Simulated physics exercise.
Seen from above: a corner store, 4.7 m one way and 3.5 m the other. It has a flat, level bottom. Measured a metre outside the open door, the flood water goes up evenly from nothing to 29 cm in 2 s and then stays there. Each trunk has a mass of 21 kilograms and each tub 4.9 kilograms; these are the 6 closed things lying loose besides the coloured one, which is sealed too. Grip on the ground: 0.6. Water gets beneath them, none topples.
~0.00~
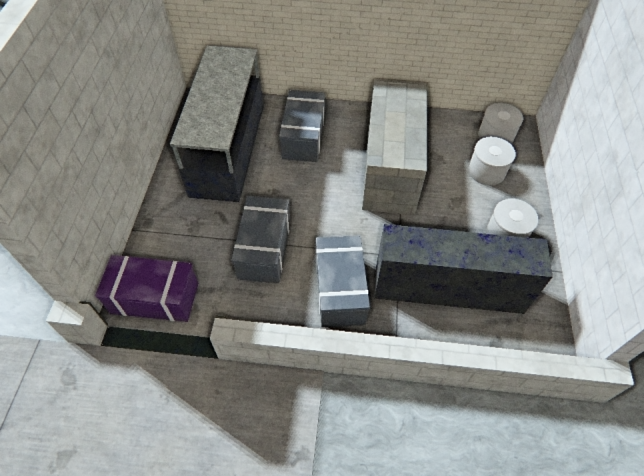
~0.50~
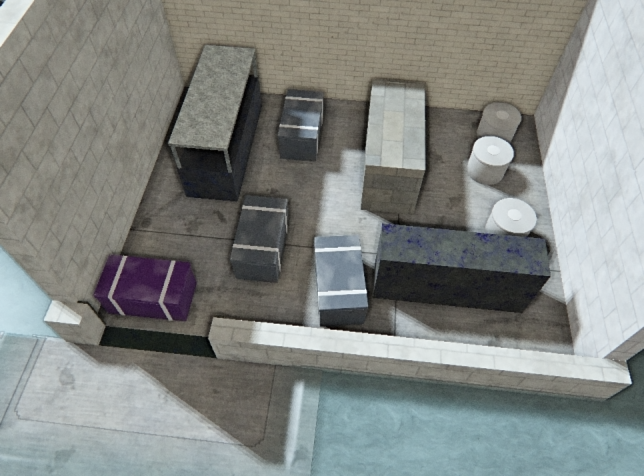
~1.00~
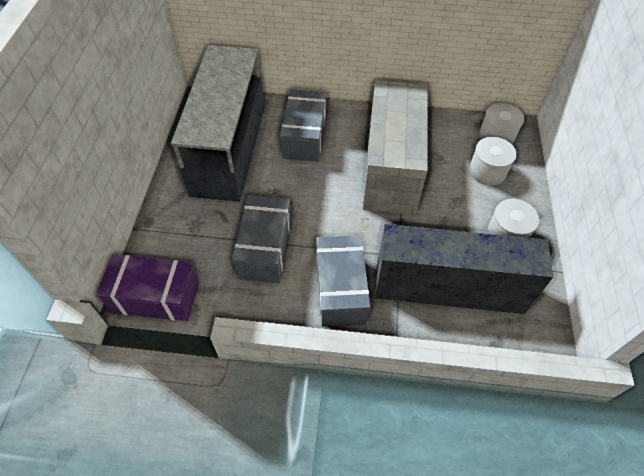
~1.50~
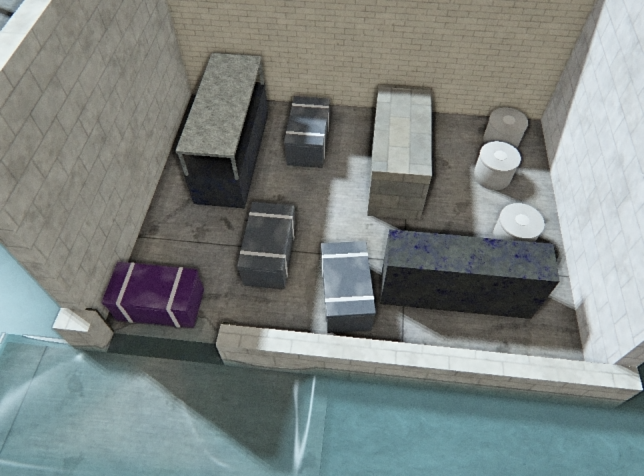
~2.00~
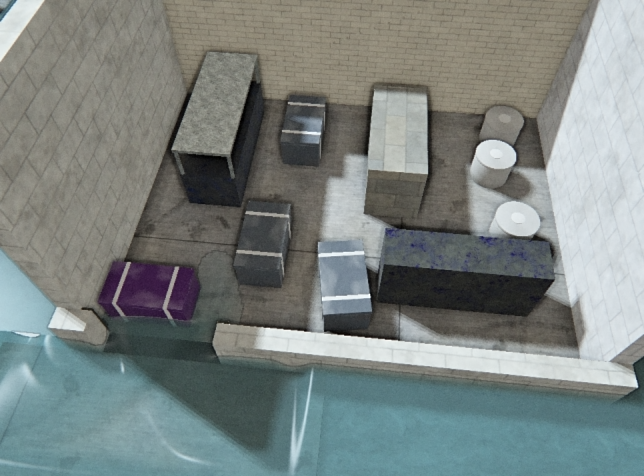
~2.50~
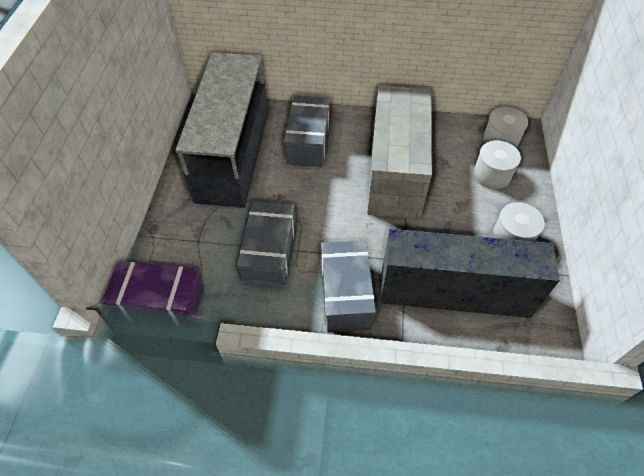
A purple trunk with pale bands sits by the doorway gap at the lower left of a roofless, stone-walled store, seen from above. Grey banded boxes, a tall dark unit, a pale block and a long dark, blue-flecked counter stand around it, with three round drums at right. Water spreads over the paving outside and creeps through the doorway around the trunk, while the objects stay put and the view shifts slightly.
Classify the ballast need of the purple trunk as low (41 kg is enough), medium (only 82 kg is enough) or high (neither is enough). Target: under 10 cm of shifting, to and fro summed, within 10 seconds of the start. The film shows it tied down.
High.
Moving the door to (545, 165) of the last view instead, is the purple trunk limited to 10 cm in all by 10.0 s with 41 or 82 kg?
So only the heavy mass does it.
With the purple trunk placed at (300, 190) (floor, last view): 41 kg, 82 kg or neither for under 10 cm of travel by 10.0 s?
Well, must use the heavier.
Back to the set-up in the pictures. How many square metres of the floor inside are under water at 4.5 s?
About 9.0 m2.
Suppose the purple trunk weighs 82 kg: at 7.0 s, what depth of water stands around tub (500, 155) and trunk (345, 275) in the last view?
About 4 and 6 cm.
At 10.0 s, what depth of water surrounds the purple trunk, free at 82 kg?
Something like 18 centimetres.
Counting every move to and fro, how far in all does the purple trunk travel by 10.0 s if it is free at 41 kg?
Path length near 140 cm.
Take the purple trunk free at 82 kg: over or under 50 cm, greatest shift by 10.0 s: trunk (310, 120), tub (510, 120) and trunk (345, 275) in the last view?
First exceeds it, then exceeds it, then stays inside.
After 3.5 s the purple trunk would be 109 cm from its start with 41 kg and 91 cm from its start with 82 kg; 12 cm of water round it then.
After 4.5 s the purple trunk would be 109 cm from its start with 41 kg and 108 cm from its start with 82 kg; 10 cm of water round it then.
After 7.0 s the purple trunk would be 109 cm from its start with 41 kg and 108 cm from its start with 82 kg; 14 cm of water round it then.
After 10.0 s the purple trunk would be 101 cm from its start with 41 kg and 108 cm from its start with 82 kg; 18 cm of water round it then.
